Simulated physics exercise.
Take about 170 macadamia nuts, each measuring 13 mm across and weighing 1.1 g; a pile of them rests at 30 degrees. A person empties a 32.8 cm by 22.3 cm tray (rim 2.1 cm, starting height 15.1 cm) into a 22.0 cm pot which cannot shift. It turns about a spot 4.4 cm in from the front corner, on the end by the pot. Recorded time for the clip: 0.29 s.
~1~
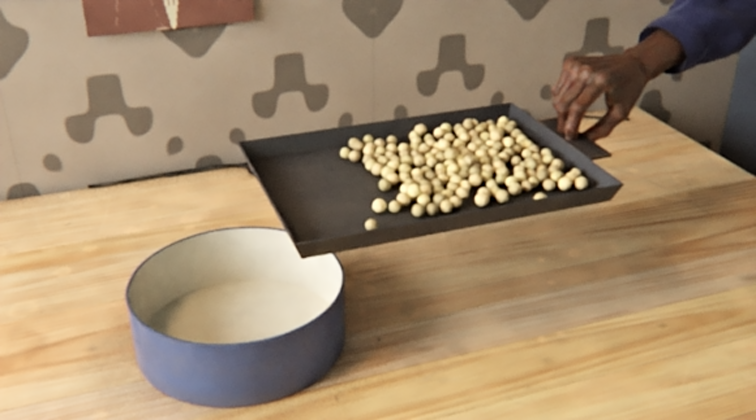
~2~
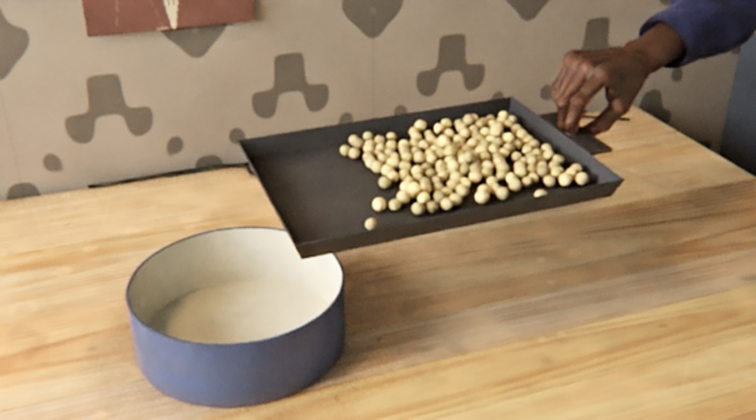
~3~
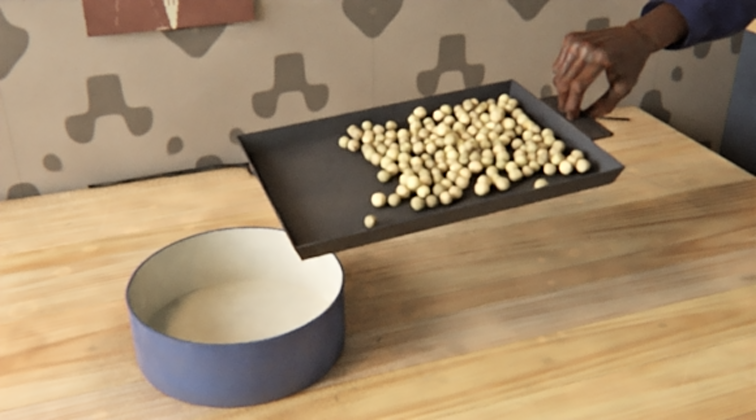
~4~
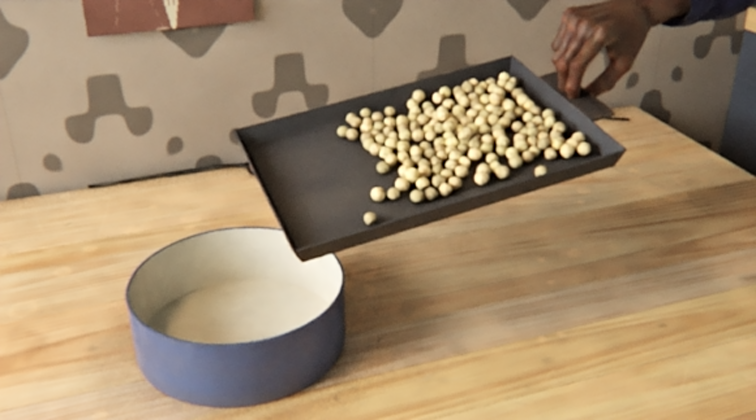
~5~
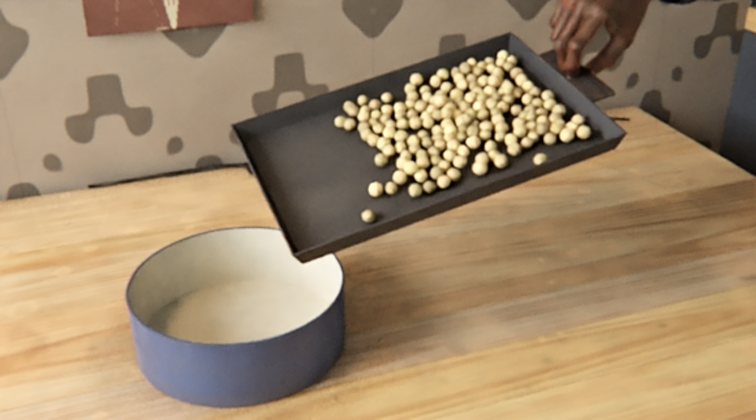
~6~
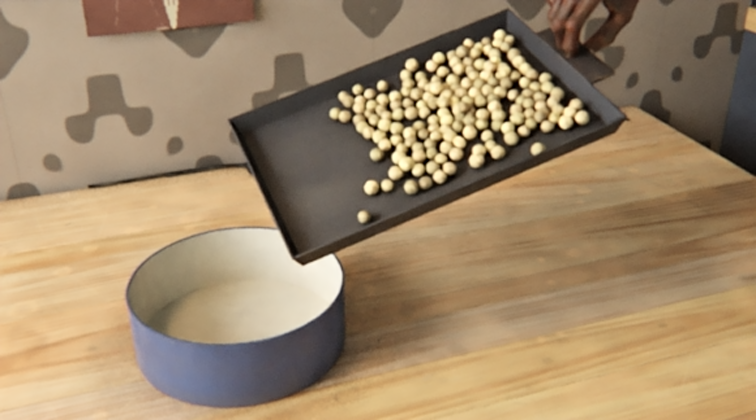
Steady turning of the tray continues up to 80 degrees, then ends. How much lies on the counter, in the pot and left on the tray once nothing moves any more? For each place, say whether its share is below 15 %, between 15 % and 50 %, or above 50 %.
Outcome: Counter: Major, pot: Middling, left on the tray: Minor.
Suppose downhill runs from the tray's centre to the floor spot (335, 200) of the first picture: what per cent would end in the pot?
I'd estimate about 85 %.
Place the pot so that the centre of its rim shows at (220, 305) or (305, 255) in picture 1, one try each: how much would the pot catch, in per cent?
In order, about 80 and about 0 per cent.
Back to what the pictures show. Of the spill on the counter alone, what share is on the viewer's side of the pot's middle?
About 100 per cent.
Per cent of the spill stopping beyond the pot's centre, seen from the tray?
That works out to about 70 percent.
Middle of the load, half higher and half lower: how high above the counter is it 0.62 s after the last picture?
Some 12 cm above the counter.
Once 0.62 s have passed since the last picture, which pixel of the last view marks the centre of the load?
Roughly (268, 293).
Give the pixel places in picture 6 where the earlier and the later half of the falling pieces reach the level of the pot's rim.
Around (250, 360), then (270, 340).
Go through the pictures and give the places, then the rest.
The first frame shows tray tilt 0 degrees, front corners at (301, 239) and (613, 182); middle of the pieces at (464, 165); pot at (237, 279).
The second frame shows tray tilt 1 degrees, front corners at (301, 239) and (613, 178); middle of the pieces at (464, 161).
The third frame shows tray tilt 5 degrees, front corners at (300, 242) and (614, 165), lowest corner left front; middle of the pieces at (464, 150).
The fourth frame shows tray tilt 9 degrees, front corners at (299, 244) and (615, 148), lowest corner left front; middle of the pieces at (464, 136).
The fifth frame shows tray tilt 14 degrees, front corners at (298, 247) and (616, 131), lowest corner left front; middle of the pieces at (462, 122).
The sixth frame shows tray tilt 19 degrees, front corners at (298, 250) and (615, 115), lowest corner left front; middle of the pieces at (459, 110); pot at (237, 279).
Then, 0.37 s after the last picture, tilt 49 degrees; the tray holds 100 %, the pot 0 %.
Then, 0.62 s after the last picture, tilt 69 degrees; the tray holds 40 %, the pot 10 %.
Then, 0.96 s after the last picture, tilt 80 degrees; the tray holds 5 %, the pot 30 %.
In the end, counter 65 %, pot 35 %, tray 0 %.
